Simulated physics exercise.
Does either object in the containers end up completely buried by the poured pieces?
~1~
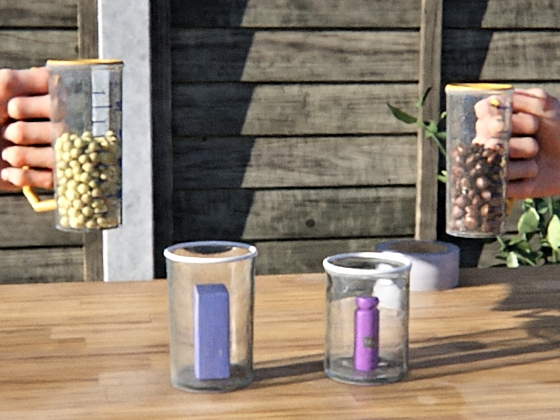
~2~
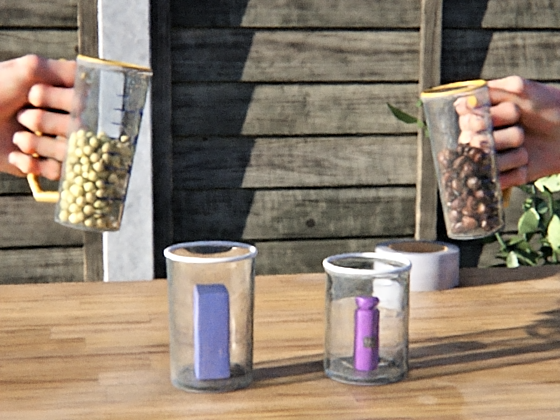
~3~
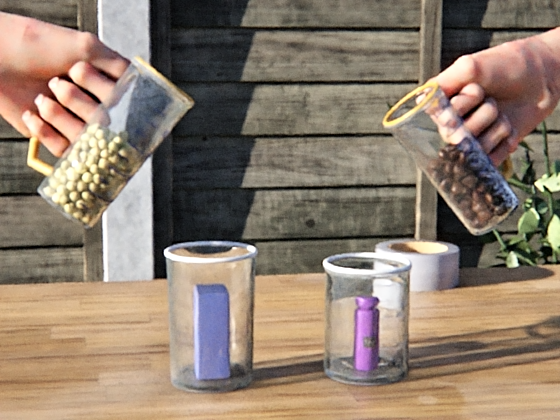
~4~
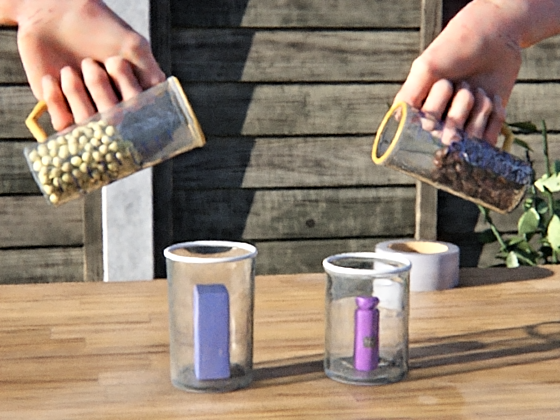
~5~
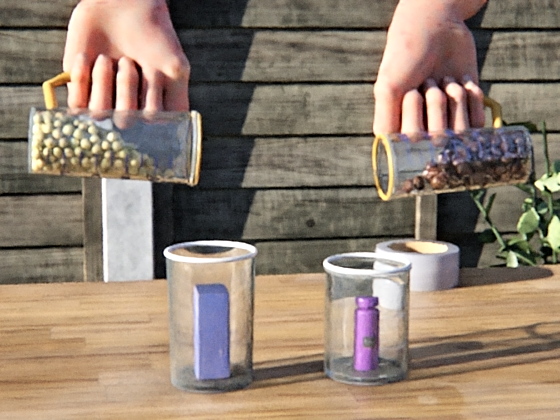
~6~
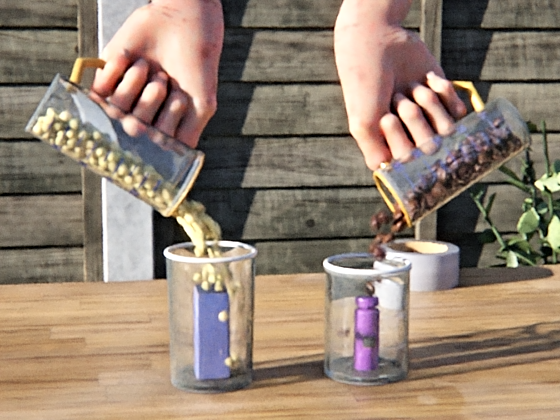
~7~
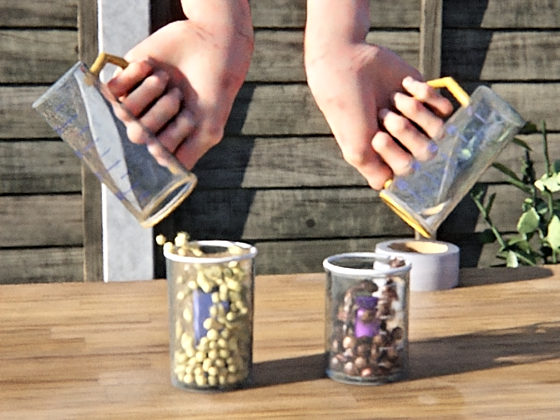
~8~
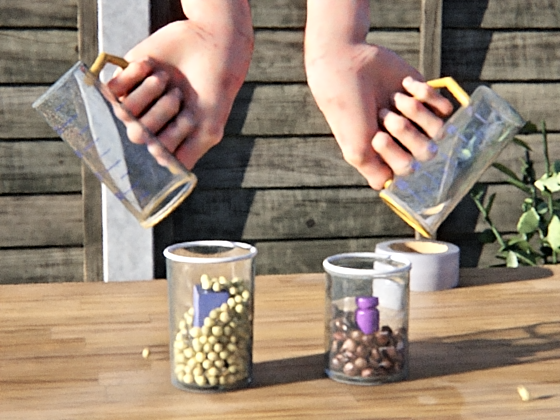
No, neither is fully buried. The top of the blue-purple block on the left and the head of the purple object on the right both stay above the surface.
